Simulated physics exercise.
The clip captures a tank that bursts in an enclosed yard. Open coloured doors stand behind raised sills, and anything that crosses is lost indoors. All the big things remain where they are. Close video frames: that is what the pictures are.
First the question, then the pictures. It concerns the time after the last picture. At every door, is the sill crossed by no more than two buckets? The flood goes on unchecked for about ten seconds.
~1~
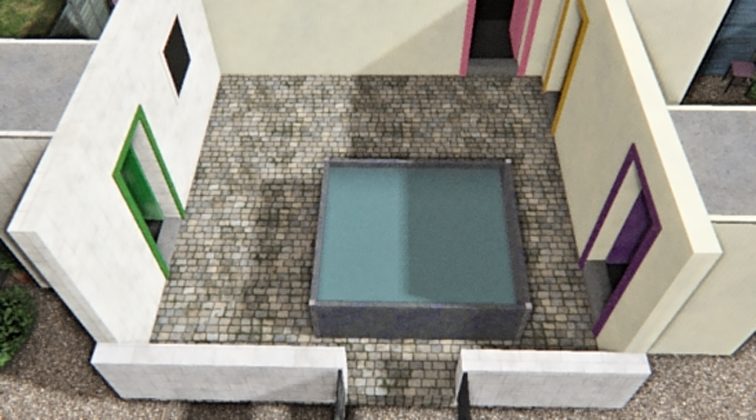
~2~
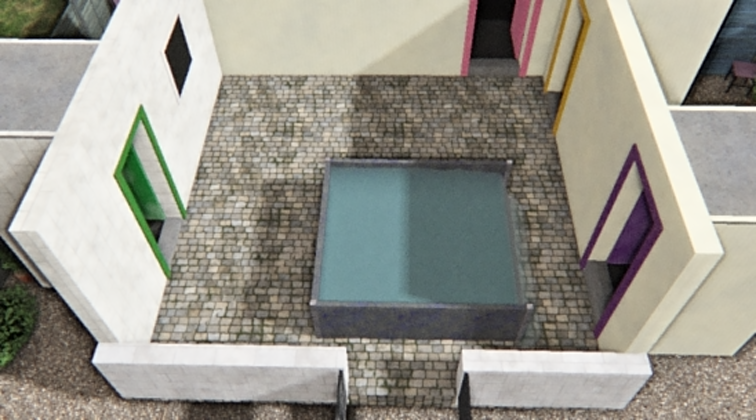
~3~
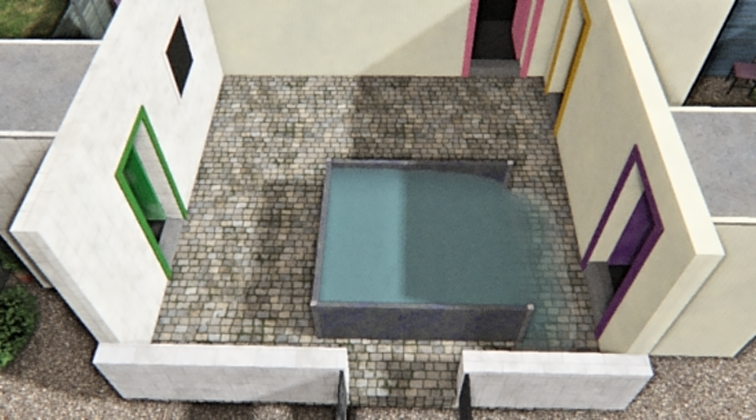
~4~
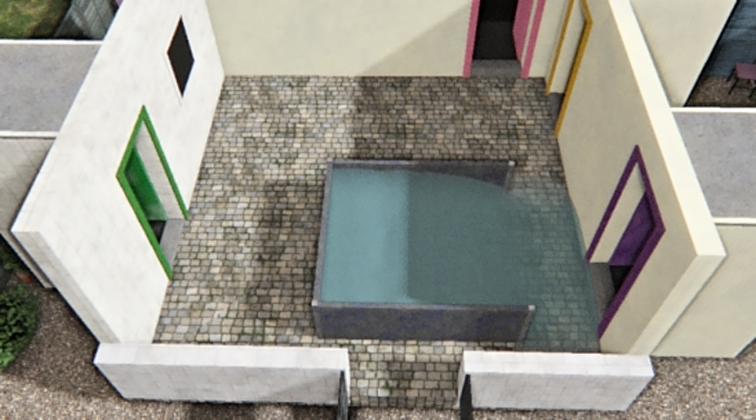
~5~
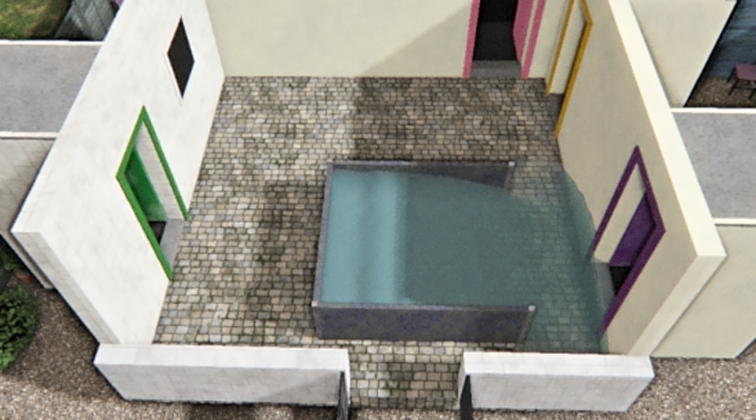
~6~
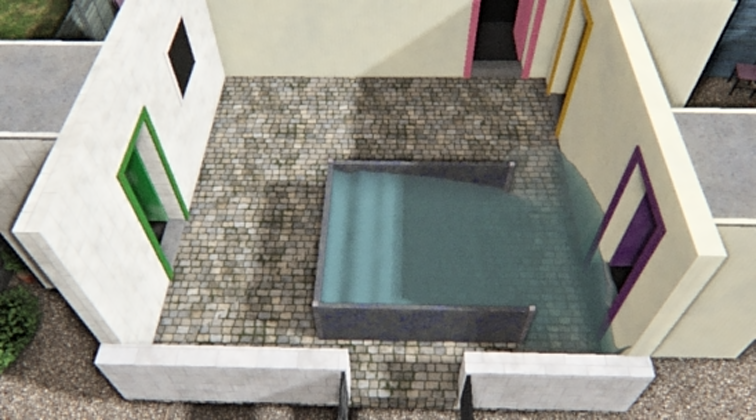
In order: Green door: Above two buckets; purple door: Above two buckets; pink door: Above two buckets; yellow door: Above two buckets.
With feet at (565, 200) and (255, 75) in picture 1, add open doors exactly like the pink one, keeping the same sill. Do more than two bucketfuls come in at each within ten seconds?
Going in order, the first one exceeds it and the second one stays short.
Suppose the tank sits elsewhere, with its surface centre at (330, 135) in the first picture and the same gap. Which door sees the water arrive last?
The green door comes last.
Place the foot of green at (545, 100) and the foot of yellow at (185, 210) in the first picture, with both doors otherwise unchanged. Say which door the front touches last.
The door marked yellow.
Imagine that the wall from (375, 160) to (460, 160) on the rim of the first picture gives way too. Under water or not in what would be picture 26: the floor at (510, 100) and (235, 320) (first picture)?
Soaked and Still dry.
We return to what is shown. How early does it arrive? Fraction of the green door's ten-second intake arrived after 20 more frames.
It comes to around 0 percent of the ten-second total.
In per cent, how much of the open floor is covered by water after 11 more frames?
40 %.
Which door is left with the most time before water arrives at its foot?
It's the green-painted one.
A moment on, water covers 25 % of the floor; the green door not reached, the purple door far over two buckets in, the pink door not reached, the yellow door wet at the sill, nothing in.
Next, water covers 40 % of the floor; the green door not reached, the purple door far over two buckets in, the pink door under two buckets in, the yellow door under two buckets in.
Then, water covers 60 % of the floor; the green door wet at the sill, nothing in, the purple door far over two buckets in, the pink door far over two buckets in, the yellow door under two buckets in.
Later, water covers 85 % of the floor; the green door under two buckets in, the purple door far over two buckets in, the pink door far over two buckets in, the yellow door over two buckets in.
In the end, water covers 95 % of the floor; the green door over two buckets in, the purple door far over two buckets in, the pink door far over two buckets in, the yellow door over two buckets in.
